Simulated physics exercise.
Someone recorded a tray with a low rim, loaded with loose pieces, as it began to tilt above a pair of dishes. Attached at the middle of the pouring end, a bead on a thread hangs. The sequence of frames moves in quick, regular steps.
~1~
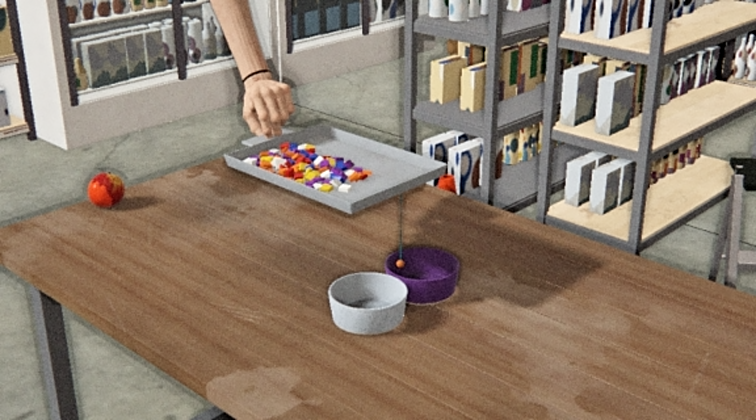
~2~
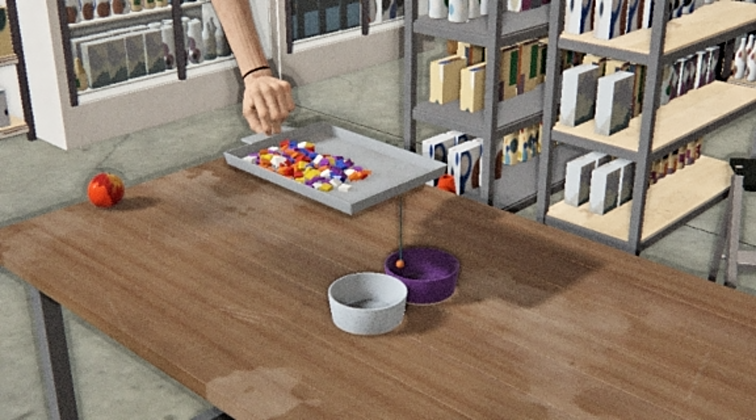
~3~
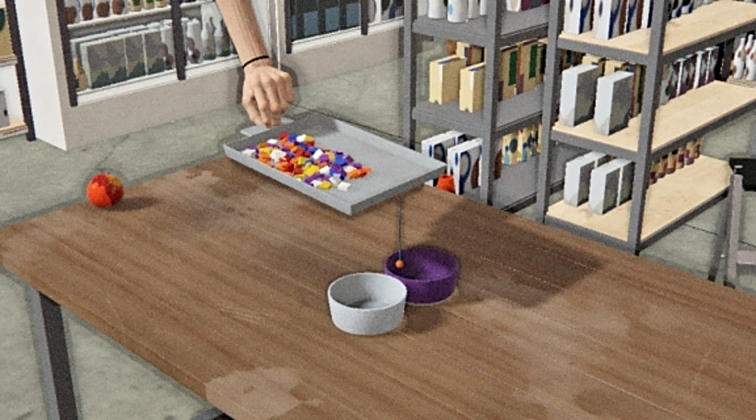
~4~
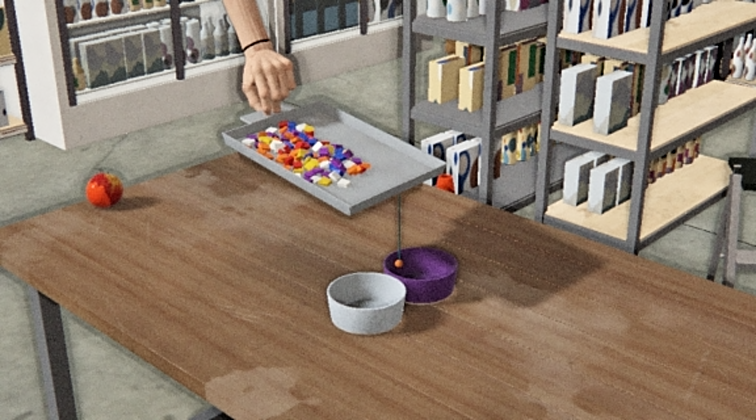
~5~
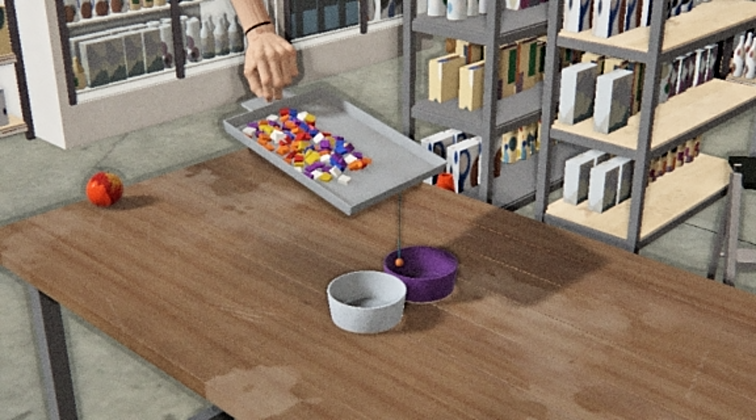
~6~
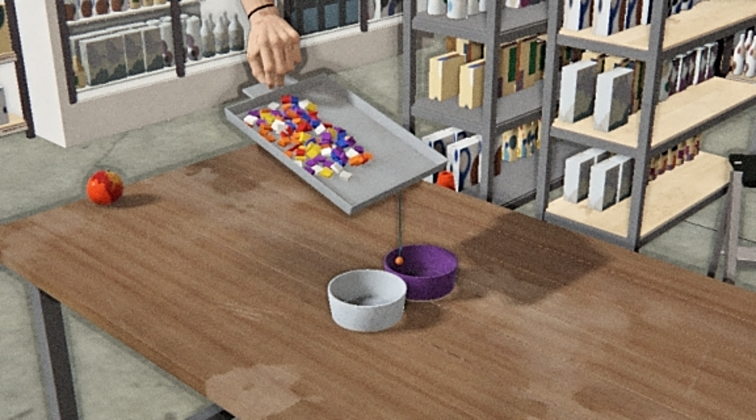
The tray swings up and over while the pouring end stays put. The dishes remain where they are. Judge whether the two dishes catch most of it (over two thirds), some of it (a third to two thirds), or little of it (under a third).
They catch some of it.
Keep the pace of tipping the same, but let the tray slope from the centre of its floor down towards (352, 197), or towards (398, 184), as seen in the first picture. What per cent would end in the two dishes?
Shares: About 80 in a hundred, then about 40 in a hundred.
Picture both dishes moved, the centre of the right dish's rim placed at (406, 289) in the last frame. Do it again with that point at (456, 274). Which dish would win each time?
The one on the right side, and then the one on the left side.
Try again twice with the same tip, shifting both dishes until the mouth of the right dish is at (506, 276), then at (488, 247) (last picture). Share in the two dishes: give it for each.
Roughly 10% first, roughly 20% second.
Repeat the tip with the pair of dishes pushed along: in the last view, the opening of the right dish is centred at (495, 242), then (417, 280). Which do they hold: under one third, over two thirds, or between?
Two tries, in turn: Less than a third and more than two thirds.
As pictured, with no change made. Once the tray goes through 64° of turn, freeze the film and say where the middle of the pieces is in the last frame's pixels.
Near (373, 189).
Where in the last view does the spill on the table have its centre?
I'd put the middle at roughly (437, 326).
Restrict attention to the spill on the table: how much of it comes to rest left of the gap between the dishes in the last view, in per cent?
It comes to about 10 percent.
Just after the last frame, tray tipped steeply; the larger part on the tray; about a tenth in the air.
A moment on, tray tipped past a quarter turn; roughly a third on the tray; about a tenth in the left dish; just a few in the right dish; roughly a third outside both; about a tenth in the air.
Further on, tray tipped past a quarter turn; roughly half in the left dish; about a tenth in the right dish; roughly half outside both.
When it is over, tray tipped past a quarter turn; roughly a third in the left dish; about a tenth in the right dish; roughly half outside both.
